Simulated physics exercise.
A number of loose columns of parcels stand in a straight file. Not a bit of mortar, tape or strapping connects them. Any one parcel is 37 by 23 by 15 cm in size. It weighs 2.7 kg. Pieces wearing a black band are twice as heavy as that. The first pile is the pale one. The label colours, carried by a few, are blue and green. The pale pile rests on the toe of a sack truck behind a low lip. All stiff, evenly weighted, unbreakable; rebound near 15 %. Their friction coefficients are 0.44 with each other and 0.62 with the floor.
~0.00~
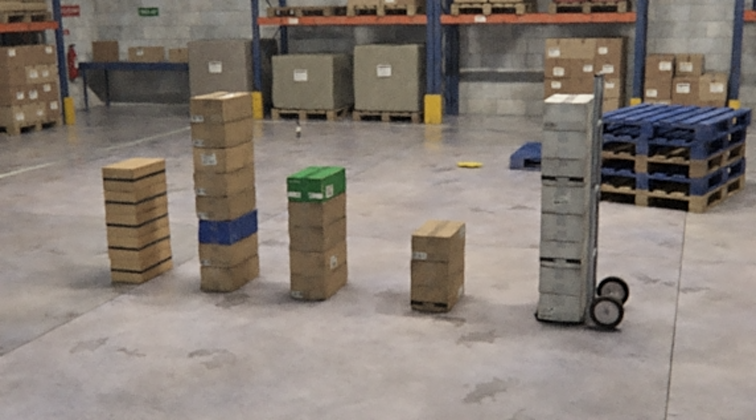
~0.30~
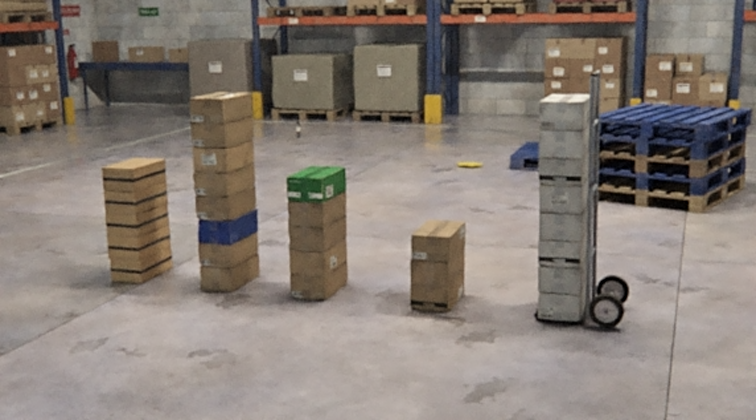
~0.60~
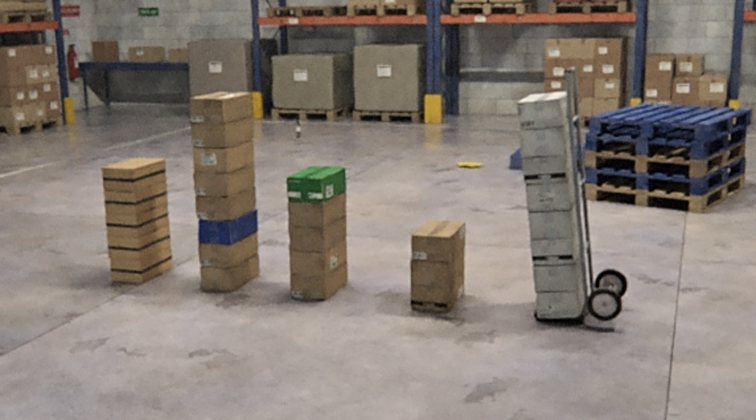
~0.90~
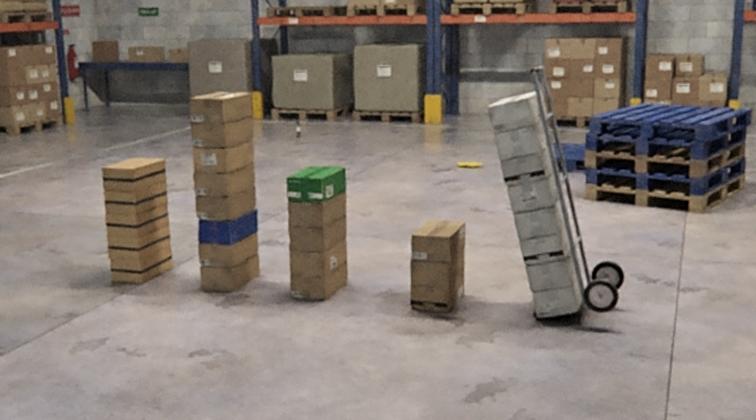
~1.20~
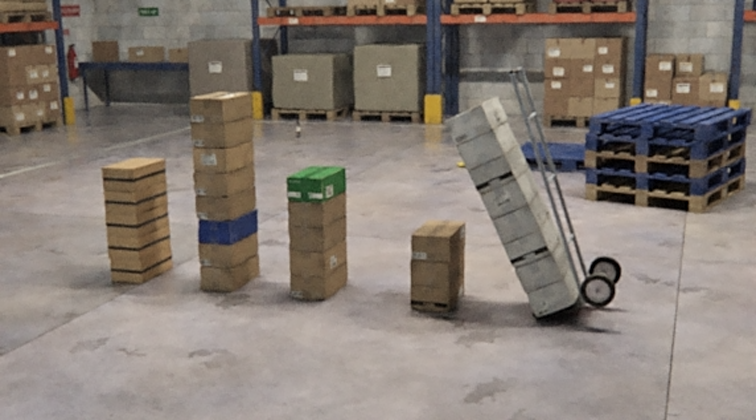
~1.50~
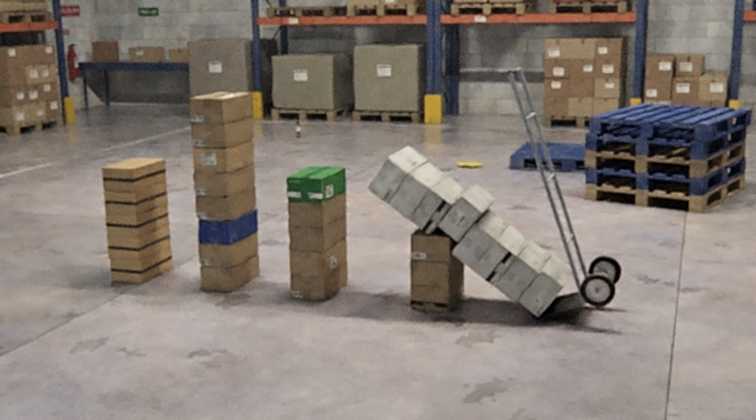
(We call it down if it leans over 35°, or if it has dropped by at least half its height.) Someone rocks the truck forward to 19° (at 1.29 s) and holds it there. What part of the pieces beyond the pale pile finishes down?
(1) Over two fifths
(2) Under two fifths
(2) Under two fifths.
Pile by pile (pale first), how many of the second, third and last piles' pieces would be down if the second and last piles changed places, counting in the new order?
Count of fallen pieces - second: 4; third: 3; last: 0.
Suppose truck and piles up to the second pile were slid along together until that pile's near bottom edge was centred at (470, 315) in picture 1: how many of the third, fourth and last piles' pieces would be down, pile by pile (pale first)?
In that case third pile 0, fourth pile 0, last pile 0.
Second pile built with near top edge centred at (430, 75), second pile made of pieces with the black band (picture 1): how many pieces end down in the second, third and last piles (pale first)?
In that case second 9, third 5, last 4.
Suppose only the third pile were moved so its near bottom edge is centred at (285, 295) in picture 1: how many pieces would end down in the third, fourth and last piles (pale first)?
Per pile - third: 0, fourth: 0, last: 0.
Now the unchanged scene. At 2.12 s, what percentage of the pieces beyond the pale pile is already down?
By then 5 %.
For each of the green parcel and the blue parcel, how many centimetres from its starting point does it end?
Approx. distance from start in cm - green 5, blue 0.
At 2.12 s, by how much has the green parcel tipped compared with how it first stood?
About 0°.
By 1.58 s, 8 of the pale pile down; none of the 21 other parcels down, 1 disturbed.
By 1.72 s, 8 of the pale pile down; none of the 21 other parcels down, 8 disturbed; green parcel moved 16 mm.
By 2.12 s, 8 of the pale pile down; 1 of the 21 other parcels down.
When it is over (3.1 s), 8 of the pale pile down; none of the 21 other parcels down, 8 disturbed; green parcel moved 27 mm; blue parcel unmoved. That is 0 per cent. In pixels of the last frame, middles, green parcel near (313, 183), blue parcel near (228, 225).
